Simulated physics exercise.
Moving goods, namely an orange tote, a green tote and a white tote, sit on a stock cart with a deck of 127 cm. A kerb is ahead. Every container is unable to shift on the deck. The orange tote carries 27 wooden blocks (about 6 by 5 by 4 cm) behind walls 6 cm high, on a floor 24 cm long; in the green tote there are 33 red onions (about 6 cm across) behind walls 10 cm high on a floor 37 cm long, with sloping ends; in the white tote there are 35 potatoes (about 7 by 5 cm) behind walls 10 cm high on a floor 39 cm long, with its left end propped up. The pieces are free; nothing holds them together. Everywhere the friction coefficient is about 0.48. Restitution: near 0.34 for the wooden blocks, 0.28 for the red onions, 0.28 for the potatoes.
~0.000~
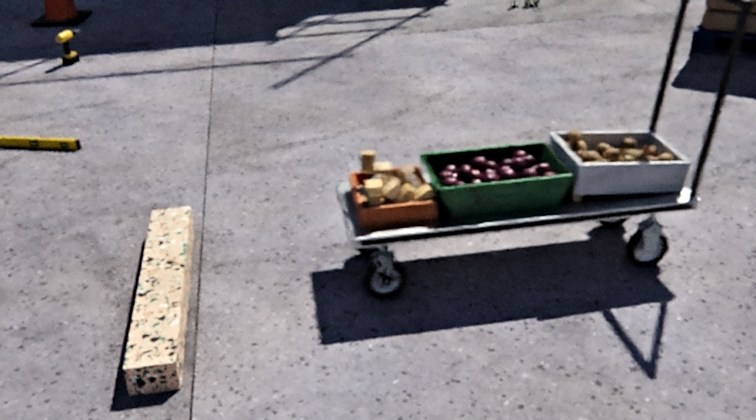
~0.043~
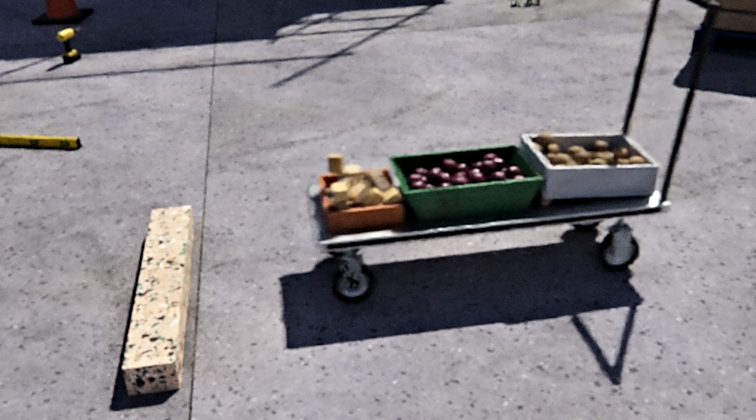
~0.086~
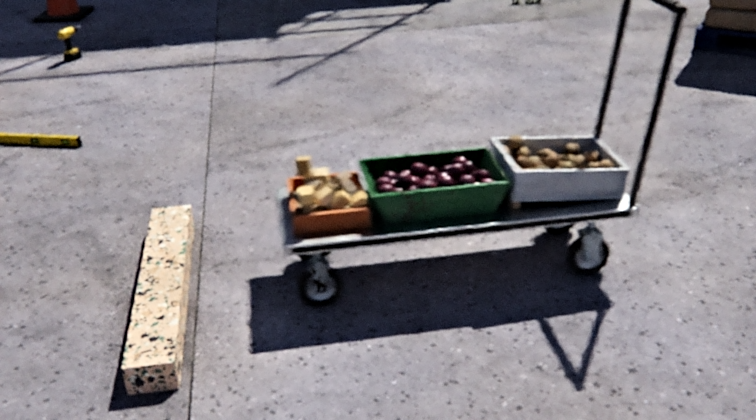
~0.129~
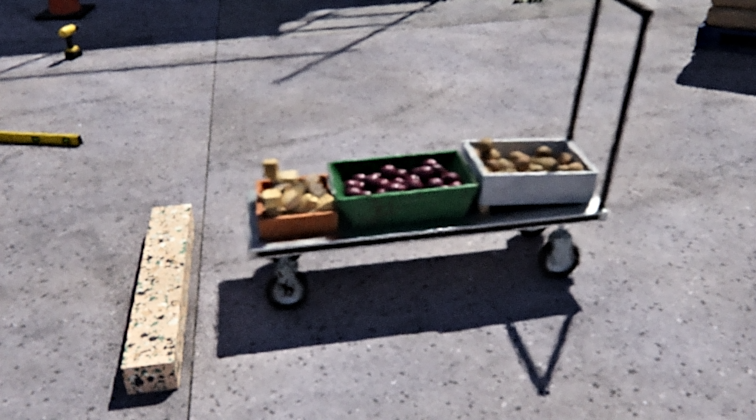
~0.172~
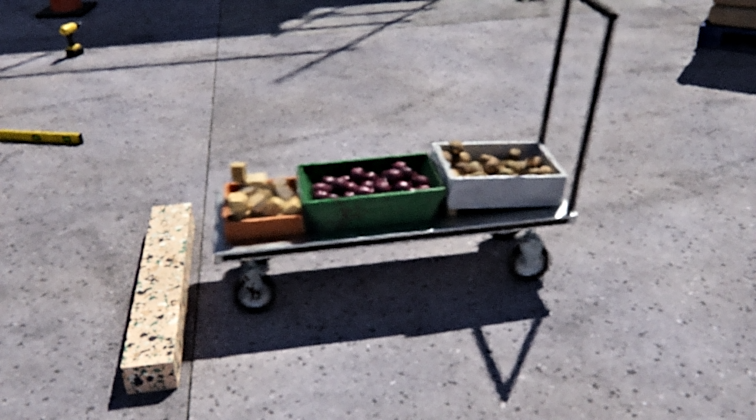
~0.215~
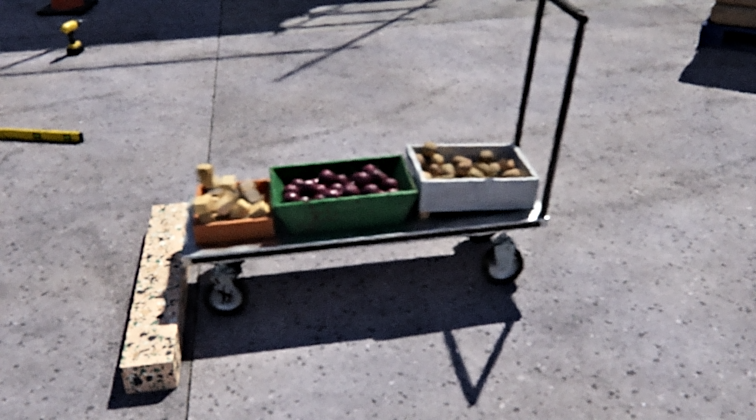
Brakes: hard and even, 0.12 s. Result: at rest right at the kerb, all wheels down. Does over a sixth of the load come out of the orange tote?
Yes.
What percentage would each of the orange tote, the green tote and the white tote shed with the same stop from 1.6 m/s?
Then the orange tote sheds 20 per cent of its load, the green tote 0 per cent, and the white tote 0 per cent.
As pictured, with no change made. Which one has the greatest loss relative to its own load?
Answer: The orange tote.
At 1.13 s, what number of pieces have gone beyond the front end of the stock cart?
Approx. 10 pieces ahead of the front edge.
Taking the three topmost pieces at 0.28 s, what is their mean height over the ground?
Around 44 centimetres.
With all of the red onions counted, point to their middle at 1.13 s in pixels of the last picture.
Pixel (295, 200), give or take.
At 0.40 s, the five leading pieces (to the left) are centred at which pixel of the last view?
Centre: About (87, 222) px.
After 0.28 s, orange tote 23 in, 4 out, green tote 33 in, 0 out and white tote 35 in, 0 out.
After 0.40 s, orange tote 18 in, 9 out, green tote 33 in, 0 out and white tote 35 in, 0 out.
After 0.63 s, orange tote 16 in, 11 out, green tote 32 in, 1 out and white tote 35 in, 0 out.
When it is over (at 1.13 s), orange tote 16 in, 11 out, green tote 32 in, 1 out and white tote 35 in, 0 out. Asked share, 11 of 27, 41 per cent.
